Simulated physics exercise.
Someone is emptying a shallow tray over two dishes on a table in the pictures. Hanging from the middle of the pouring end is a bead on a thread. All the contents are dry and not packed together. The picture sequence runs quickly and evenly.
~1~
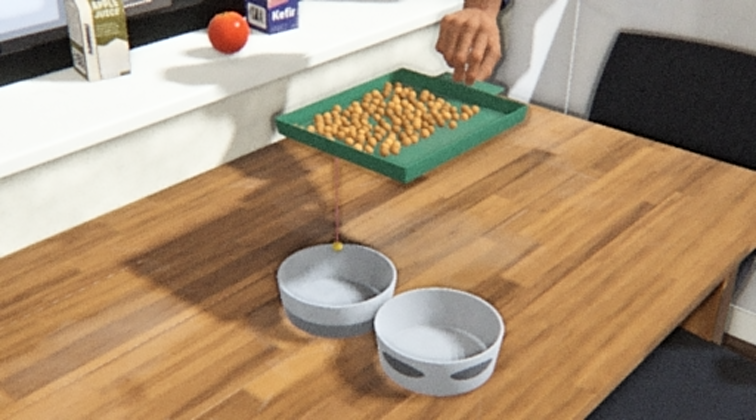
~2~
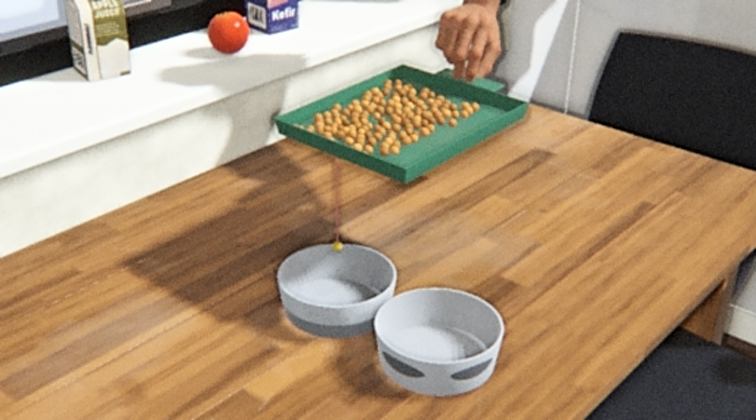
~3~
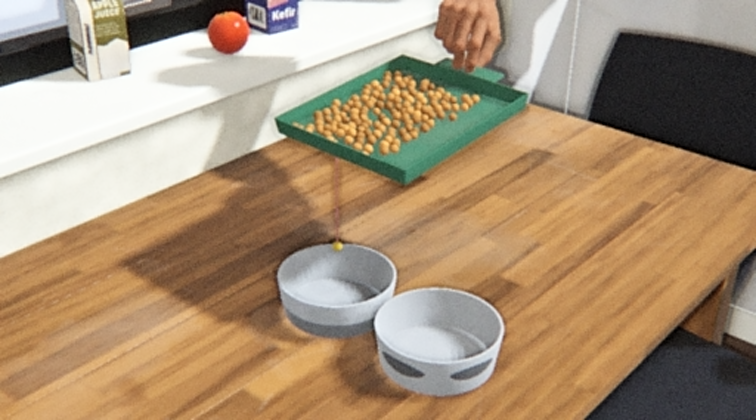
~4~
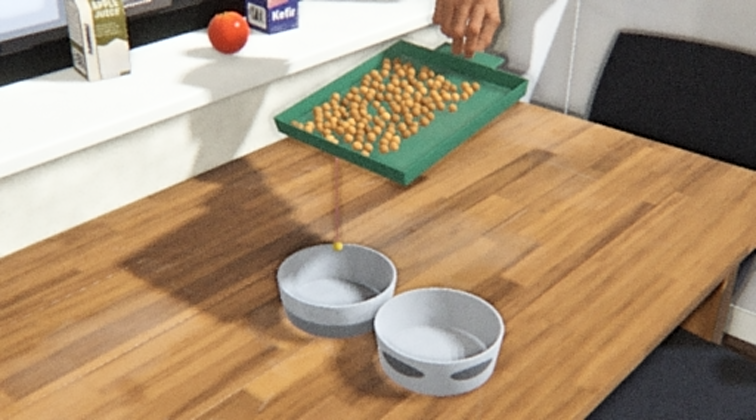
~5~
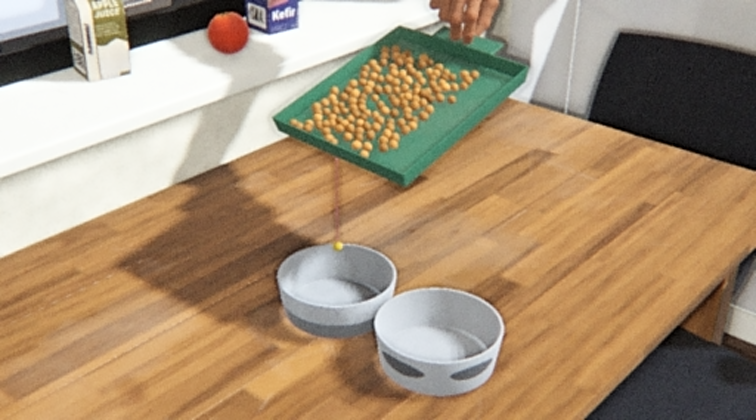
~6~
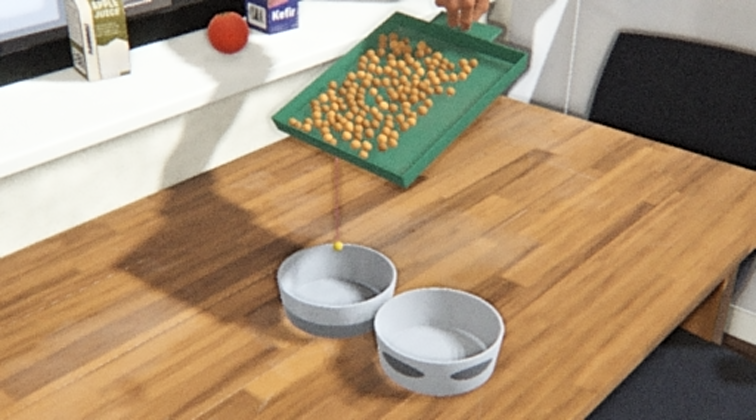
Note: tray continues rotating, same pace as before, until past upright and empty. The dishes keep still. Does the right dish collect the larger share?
The left-side dish.
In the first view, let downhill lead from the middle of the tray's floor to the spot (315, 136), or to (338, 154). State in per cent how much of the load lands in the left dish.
20 % and 30 %.
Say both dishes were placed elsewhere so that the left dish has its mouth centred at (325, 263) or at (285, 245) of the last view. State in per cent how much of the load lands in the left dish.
Close to 30 in a hundred, then close to 10 in a hundred.
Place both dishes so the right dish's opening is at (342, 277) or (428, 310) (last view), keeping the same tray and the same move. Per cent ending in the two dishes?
It comes to about 50 per cent the first time and about 40 per cent the second.
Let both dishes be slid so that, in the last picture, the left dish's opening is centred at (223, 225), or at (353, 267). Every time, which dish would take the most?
Place 1 - the dish at right; place 2 - the dish at left.
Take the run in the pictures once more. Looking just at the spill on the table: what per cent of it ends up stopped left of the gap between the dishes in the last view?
Estimate: About 100 percent.
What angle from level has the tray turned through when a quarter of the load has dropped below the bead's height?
Angle: Approx. 120 degrees.
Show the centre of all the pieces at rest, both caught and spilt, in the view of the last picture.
Close to (308, 321) in the last picture.
Soon, tray tipped steeply; nearly all on the tray; a stray few in the air.
A while on, tray tipped past a quarter turn; nearly all on the tray; a stray few in the right dish; a stray few in the left dish; a stray few outside both; a stray few in the air.
Towards the end, tray tipped past a quarter turn; a small part in the right dish; about half in the left dish; about half outside both.
Finally, tray tipped past a quarter turn; a small part in the right dish; about half in the left dish; about half outside both.
